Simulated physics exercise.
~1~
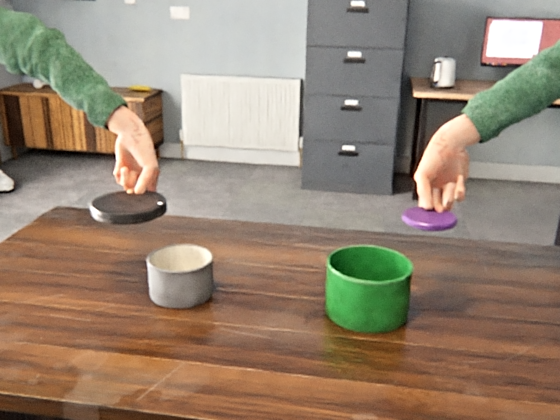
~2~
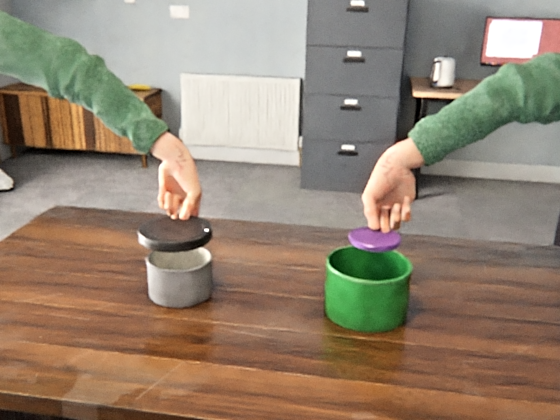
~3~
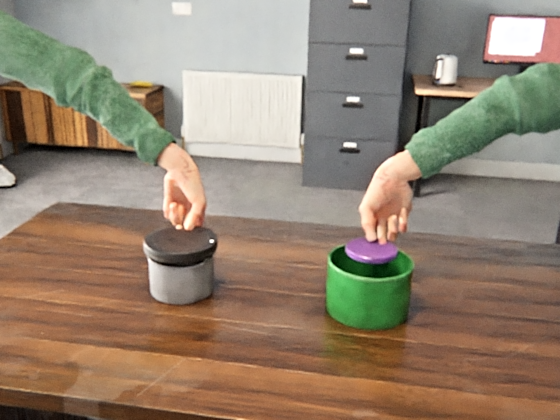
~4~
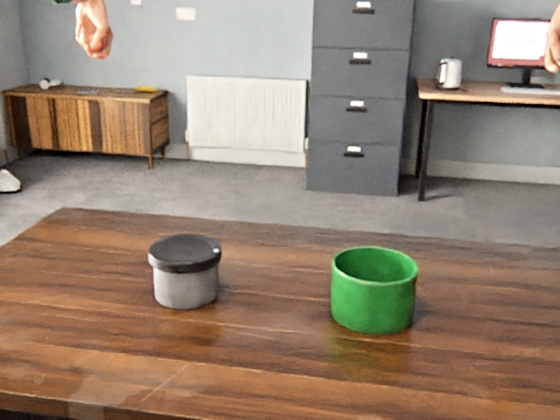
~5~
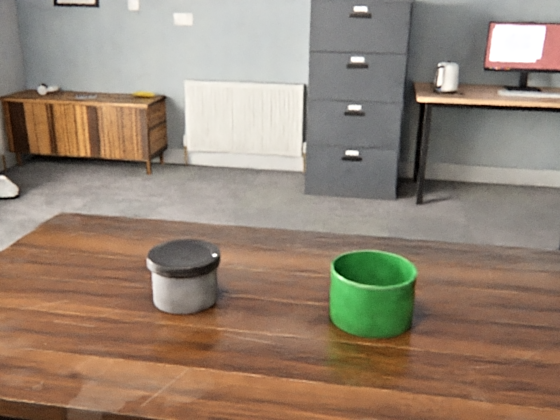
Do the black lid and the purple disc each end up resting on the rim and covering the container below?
The black lid does, staying on the rim of the grey pot and covering it. The purple disc does not, as it slips past the rim of the green beaker and falls inside, leaving it open.
